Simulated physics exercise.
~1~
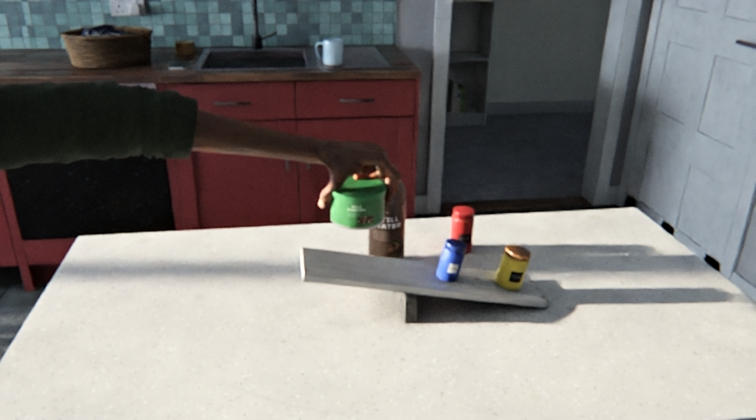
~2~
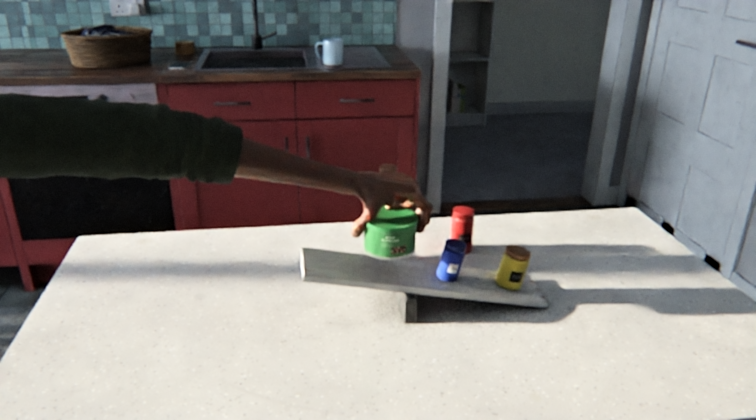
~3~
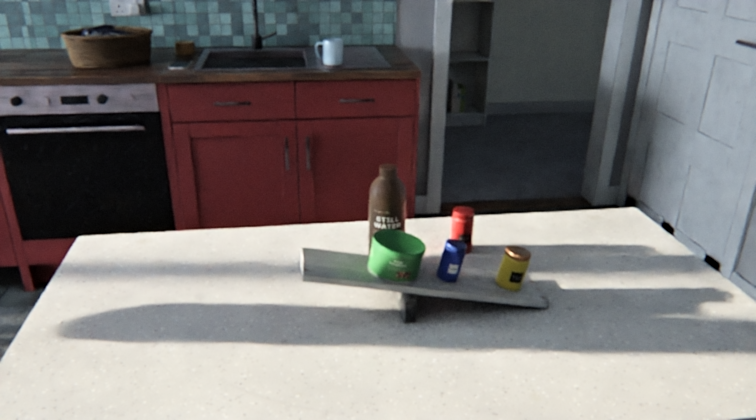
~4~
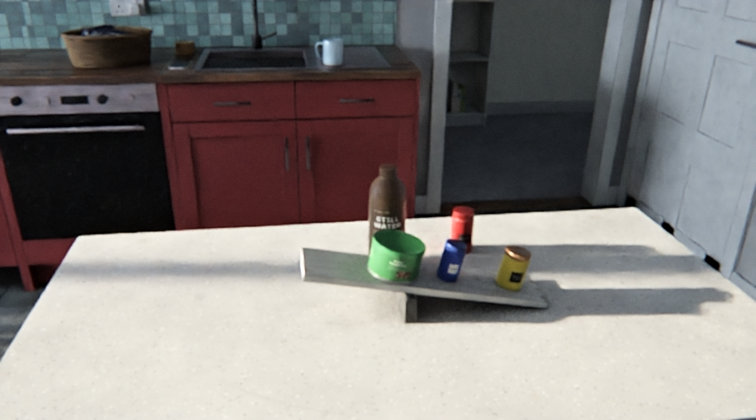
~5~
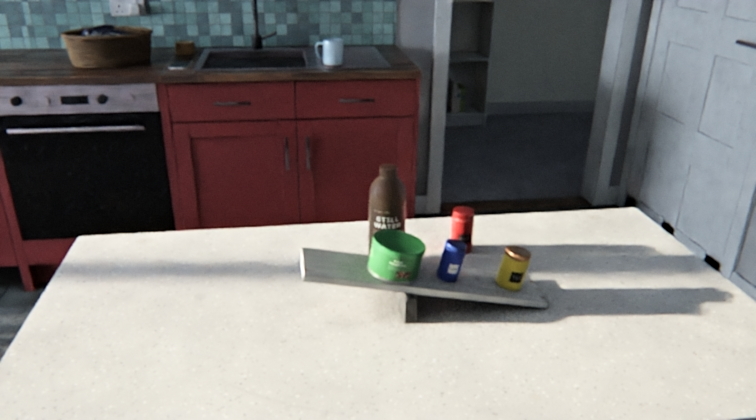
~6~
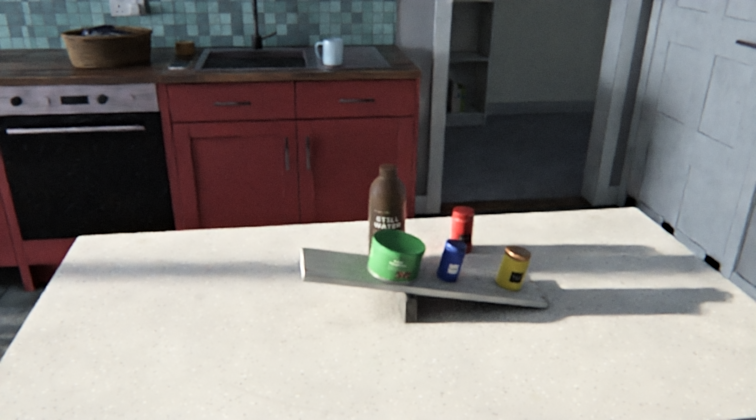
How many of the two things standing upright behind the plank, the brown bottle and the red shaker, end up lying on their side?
None of them do. The brown bottle and the red shaker are both still standing upright at the end.
